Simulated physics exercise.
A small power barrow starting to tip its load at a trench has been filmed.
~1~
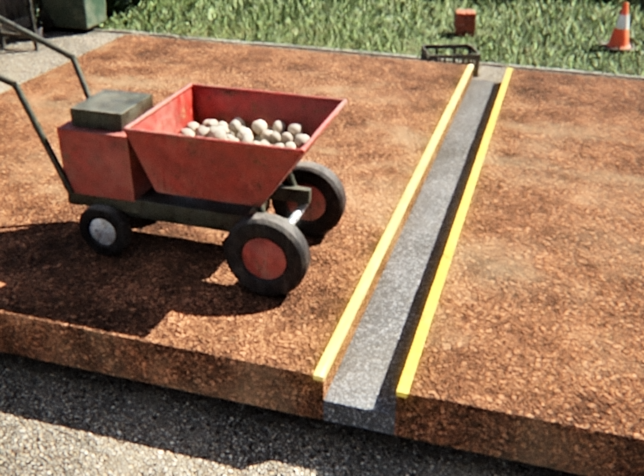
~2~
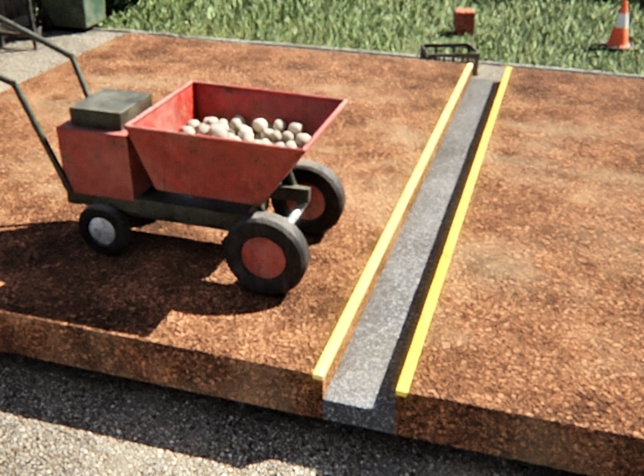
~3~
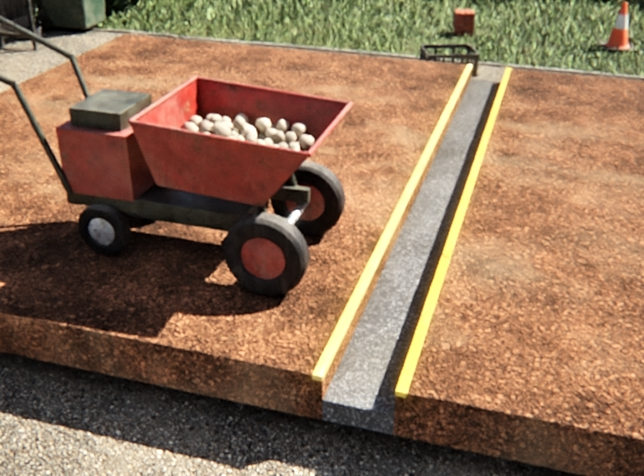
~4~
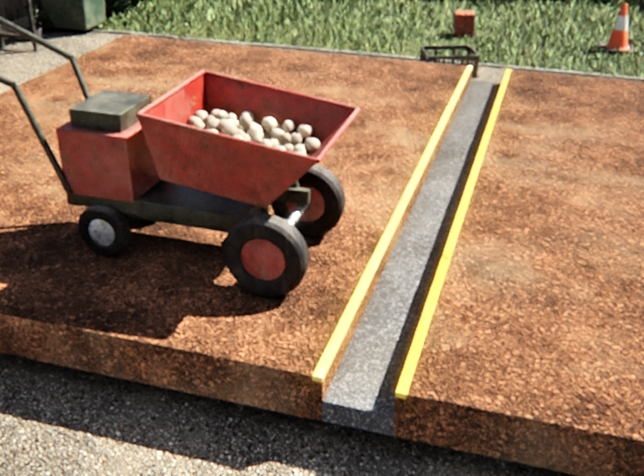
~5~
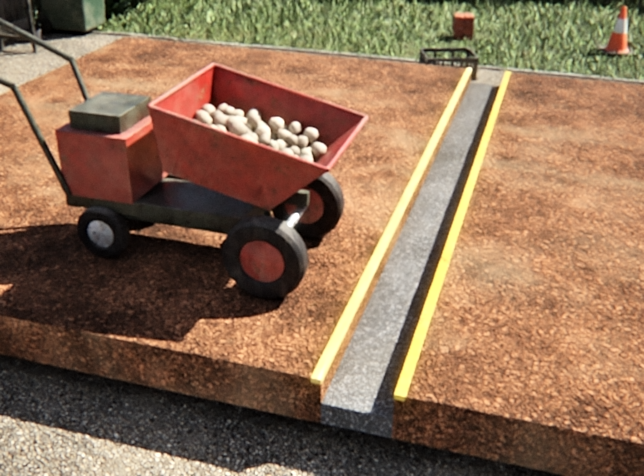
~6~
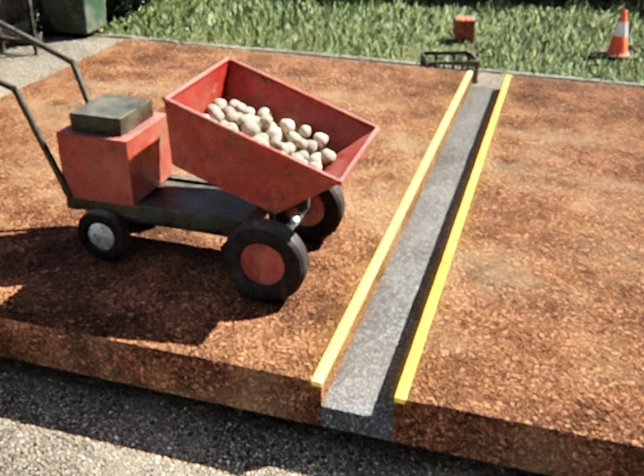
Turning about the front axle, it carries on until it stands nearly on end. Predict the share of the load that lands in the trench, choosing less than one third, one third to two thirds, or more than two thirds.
The share in the trench is one third to two thirds.
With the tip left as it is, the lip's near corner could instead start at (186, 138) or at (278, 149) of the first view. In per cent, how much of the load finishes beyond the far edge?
You'd get around 0 in a hundred, then 10 in a hundred.
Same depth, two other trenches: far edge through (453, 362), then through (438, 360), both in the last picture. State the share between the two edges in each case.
Roughly 90 percent first and 80 percent second.
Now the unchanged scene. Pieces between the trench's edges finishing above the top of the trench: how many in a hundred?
Roughly 25 percent.
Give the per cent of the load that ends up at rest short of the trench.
Around 0 per cent.
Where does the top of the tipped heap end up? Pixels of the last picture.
Around (432, 283).
Just after the last frame, skip tipped steeply; every one in the skip.
A moment on, skip tipped right over; the larger part in the skip; about a tenth in or heaped over the trench; about a tenth beyond it; just a few falling.
Further on, skip tipped right over; roughly a quarter in the skip; roughly half in or heaped over the trench; roughly a quarter beyond it.
When it is over, skip tipped right over; about a tenth in the skip; roughly half in or heaped over the trench; roughly a quarter beyond it.
